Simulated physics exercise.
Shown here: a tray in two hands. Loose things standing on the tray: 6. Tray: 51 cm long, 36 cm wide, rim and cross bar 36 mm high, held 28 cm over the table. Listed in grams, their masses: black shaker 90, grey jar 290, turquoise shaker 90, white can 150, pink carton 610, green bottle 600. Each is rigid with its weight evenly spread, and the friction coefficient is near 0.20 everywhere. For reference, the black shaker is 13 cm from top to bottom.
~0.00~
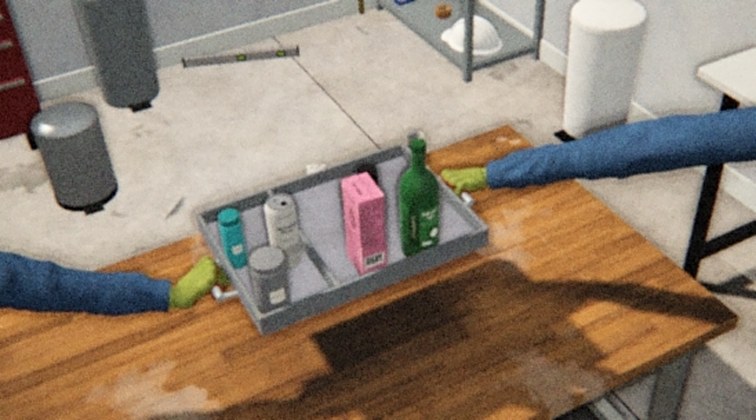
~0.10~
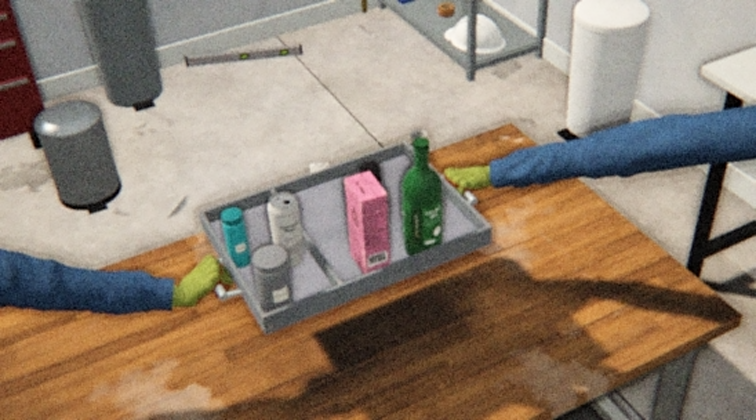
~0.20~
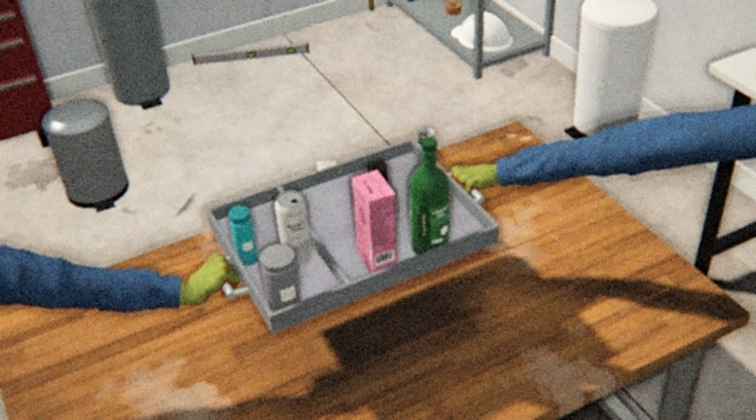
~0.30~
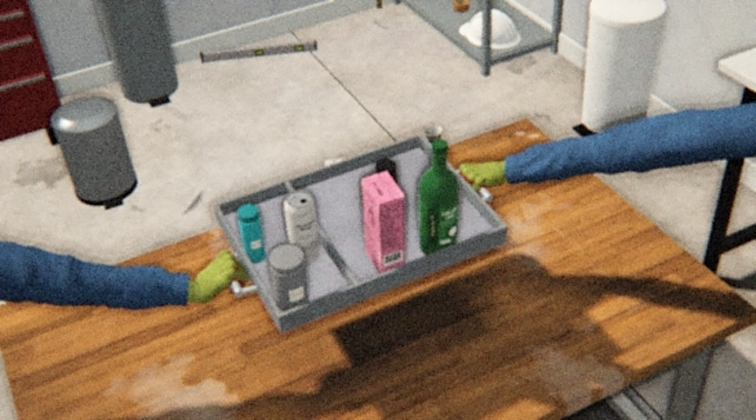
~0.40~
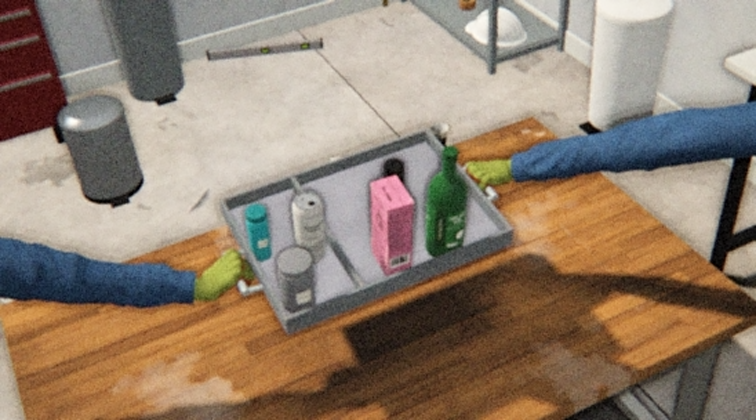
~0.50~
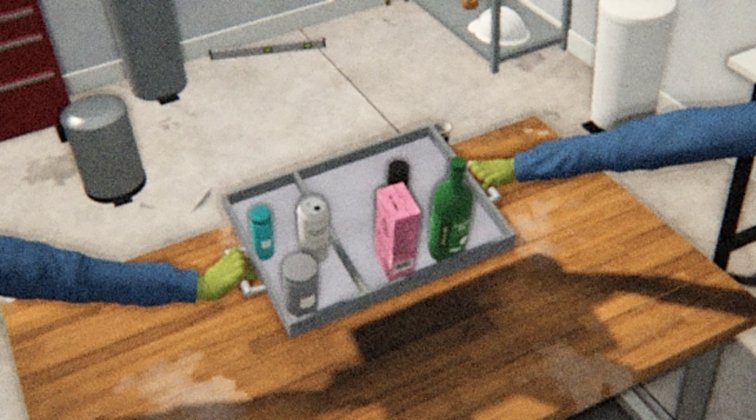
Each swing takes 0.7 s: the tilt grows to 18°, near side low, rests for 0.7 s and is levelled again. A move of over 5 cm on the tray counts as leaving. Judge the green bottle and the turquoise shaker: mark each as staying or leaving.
Green bottle: Staying; turquoise shaker: Leaving.
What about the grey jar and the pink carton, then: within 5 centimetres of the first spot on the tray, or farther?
Here the grey jar is left in place, and the pink carton is left in place.
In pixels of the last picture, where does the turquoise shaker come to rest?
Rest point: Near (281, 265).
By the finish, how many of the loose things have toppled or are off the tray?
Altogether, 1.
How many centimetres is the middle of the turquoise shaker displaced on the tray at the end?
It ends about 12 centimetres from where it started.
Around 1.00 s, tilt 18°, near edge down; turquoise shaker shifted 12 cm near (286, 280); white can shifted 12 cm; black shaker shifted 11 cm.
Around 1.40 s, tilt 18°, near edge down; white can now off the tray; turquoise shaker shifted 12 cm near (286, 282); black shaker tipped 12° against what carries it.
Finally (2.7 s), off the tray, white can; not toppled but over 5 cm from the start, black shaker and turquoise shaker; the other 3 still in place (within 5 cm). In the last view, green bottle near (447, 191), turquoise shaker near (281, 265).
